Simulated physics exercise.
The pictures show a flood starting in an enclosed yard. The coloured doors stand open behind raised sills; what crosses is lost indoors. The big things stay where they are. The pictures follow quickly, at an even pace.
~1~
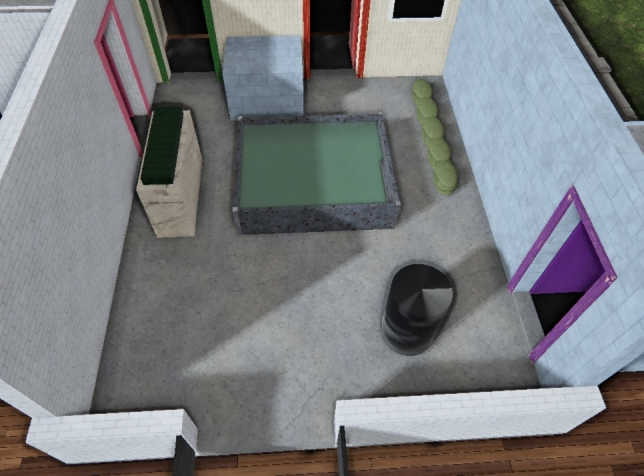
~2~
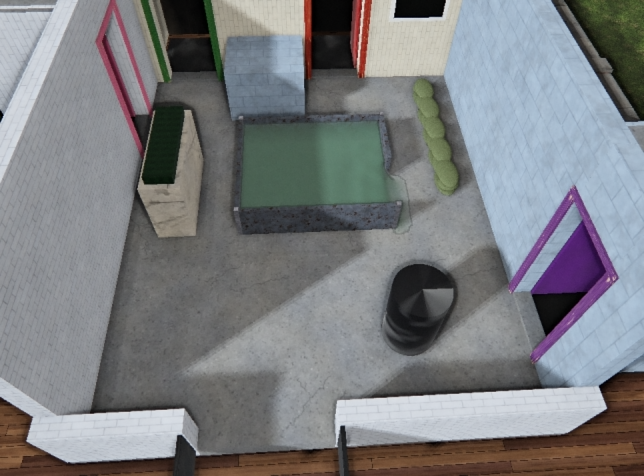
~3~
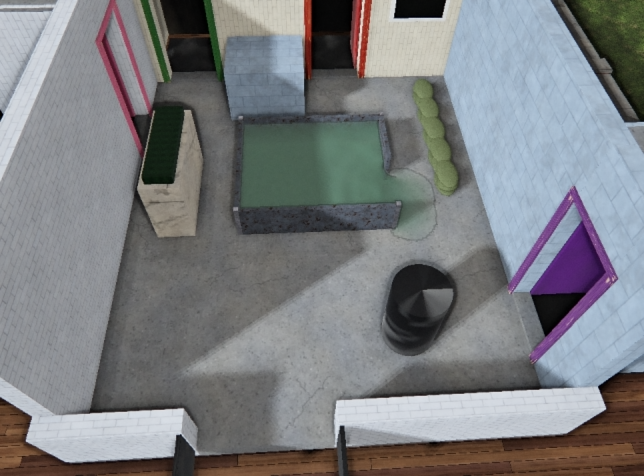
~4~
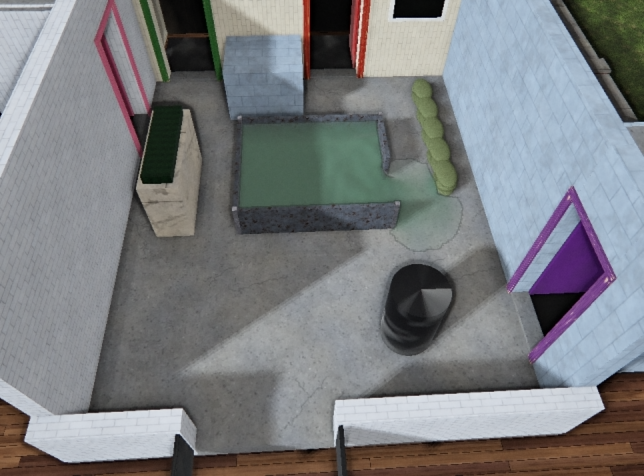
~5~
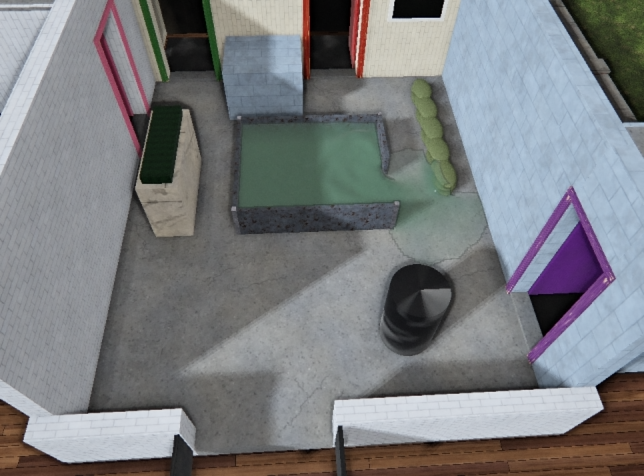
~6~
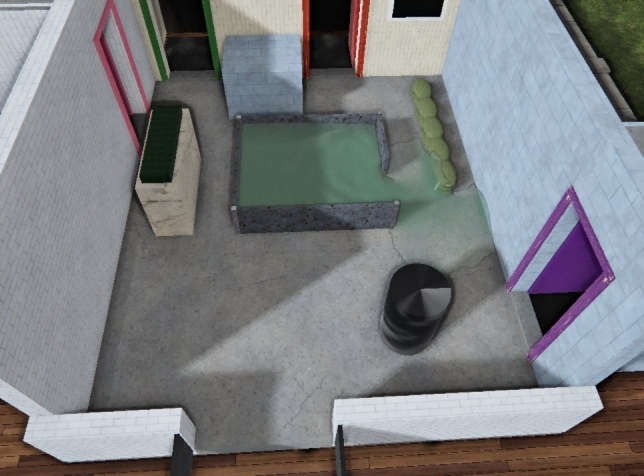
Green water pours from the tank's right side and spreads across the grey yard floor.
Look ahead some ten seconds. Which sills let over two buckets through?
In the end: The green door stays under that; the purple door takes more than that; the red door takes more than that; the pink door stays under that.
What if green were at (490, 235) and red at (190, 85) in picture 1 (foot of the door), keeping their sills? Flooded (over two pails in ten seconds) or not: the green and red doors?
My reading: Green floods, red holds.
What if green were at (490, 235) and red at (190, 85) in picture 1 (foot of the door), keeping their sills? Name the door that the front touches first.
I say the green door.
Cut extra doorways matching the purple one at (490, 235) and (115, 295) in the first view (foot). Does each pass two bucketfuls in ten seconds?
In turn: Floods, is under.
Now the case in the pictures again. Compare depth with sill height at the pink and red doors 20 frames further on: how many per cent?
About 0 and 210 per cent.
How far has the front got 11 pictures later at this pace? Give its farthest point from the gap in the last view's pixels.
At about (538, 407).
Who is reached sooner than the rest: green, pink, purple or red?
First comes the one in purple.
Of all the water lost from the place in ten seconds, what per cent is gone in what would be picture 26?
Some 15 per cent.
A moment on, water covers 15 % of the floor; the green door not reached, the purple door wet at the sill, nothing in, the red door not reached, the pink door not reached.
Next, water covers 25 % of the floor; the green door not reached, the purple door under two buckets in, the red door not reached, the pink door not reached.
Then, water covers 40 % of the floor; the green door not reached, the purple door under two buckets in, the red door under two buckets in, the pink door not reached.
Later, water covers 65 % of the floor; the green door wet at the sill, nothing in, the purple door over two buckets in, the red door over two buckets in, the pink door not reached.
In the end, water covers 90 % of the floor; the green door wet at the sill, nothing in, the purple door over two buckets in, the red door over two buckets in, the pink door wet at the sill, nothing in.
